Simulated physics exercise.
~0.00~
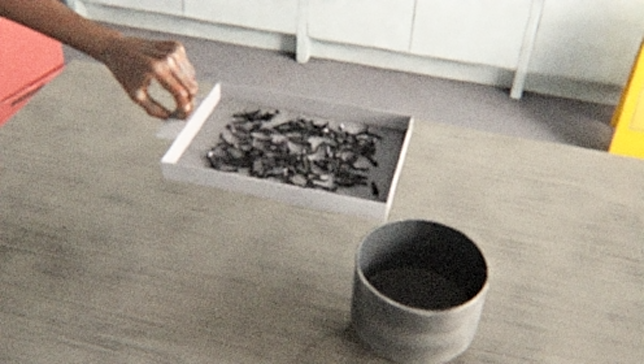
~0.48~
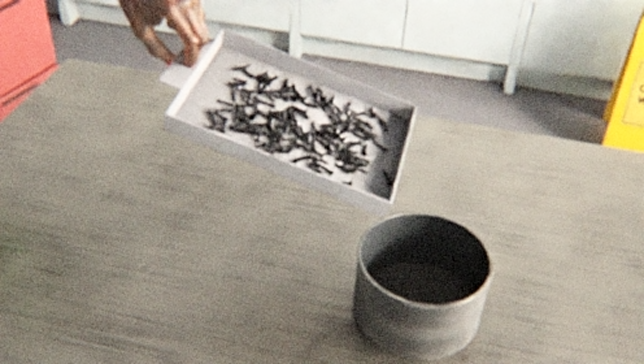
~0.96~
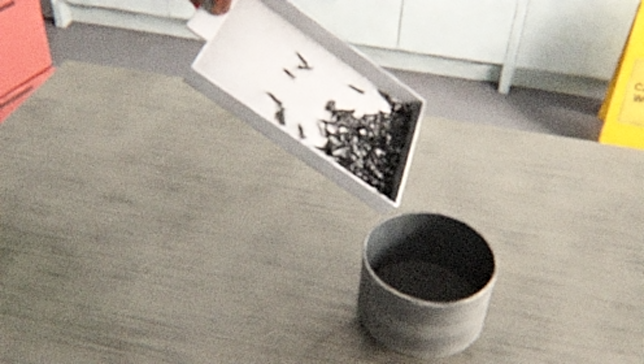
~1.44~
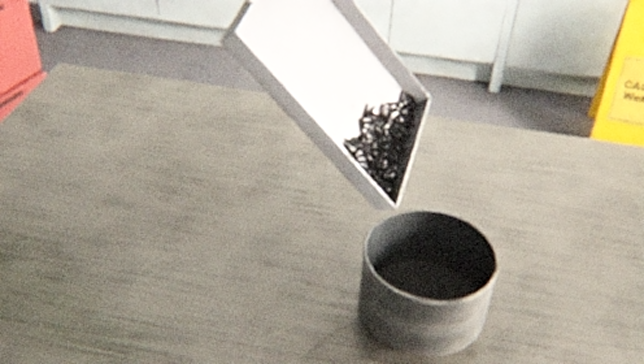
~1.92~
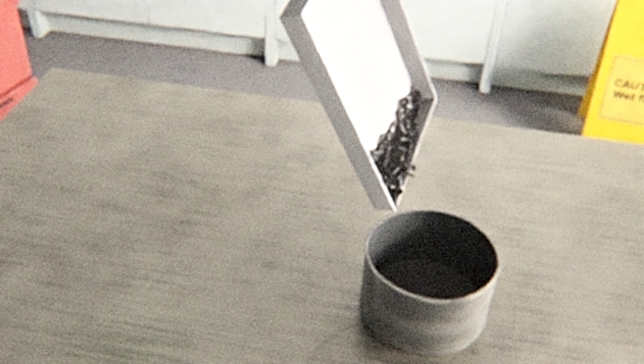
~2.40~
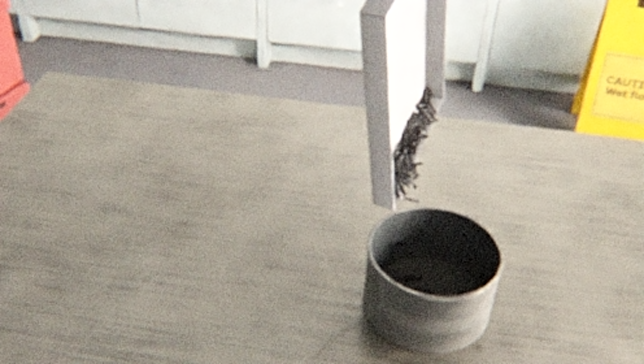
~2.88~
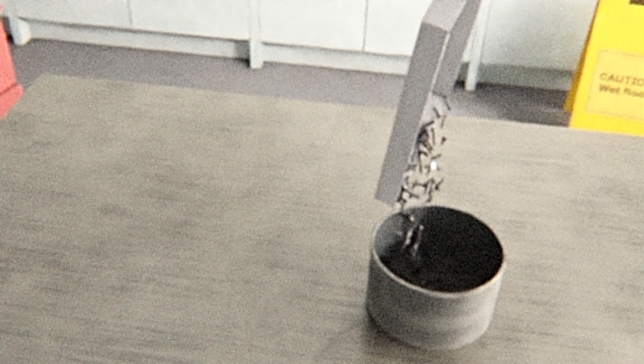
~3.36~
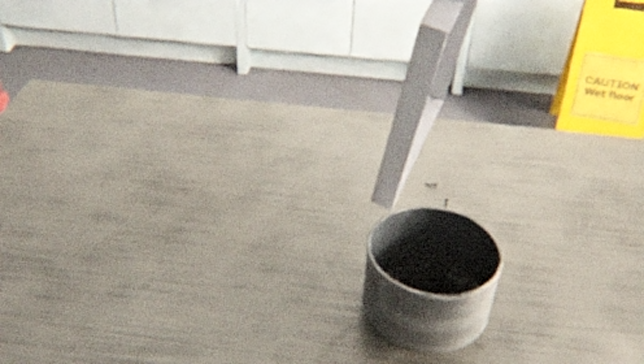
On a grey tabletop in a room with pale cabinets and a yellow wet floor sign, a hand grips the left end of a shallow tray scattered with small black screws. The hand lifts that end, and the tray tips toward a round grey pot on the right. The screws slide down and bunch in the lower corner as the hand passes out of view. The tray swings steeper until it stands upright, then leans past vertical, and the screws tumble into the pot. At the end, the tray hangs steeply tilted while a last few bits drop above the dark opening.
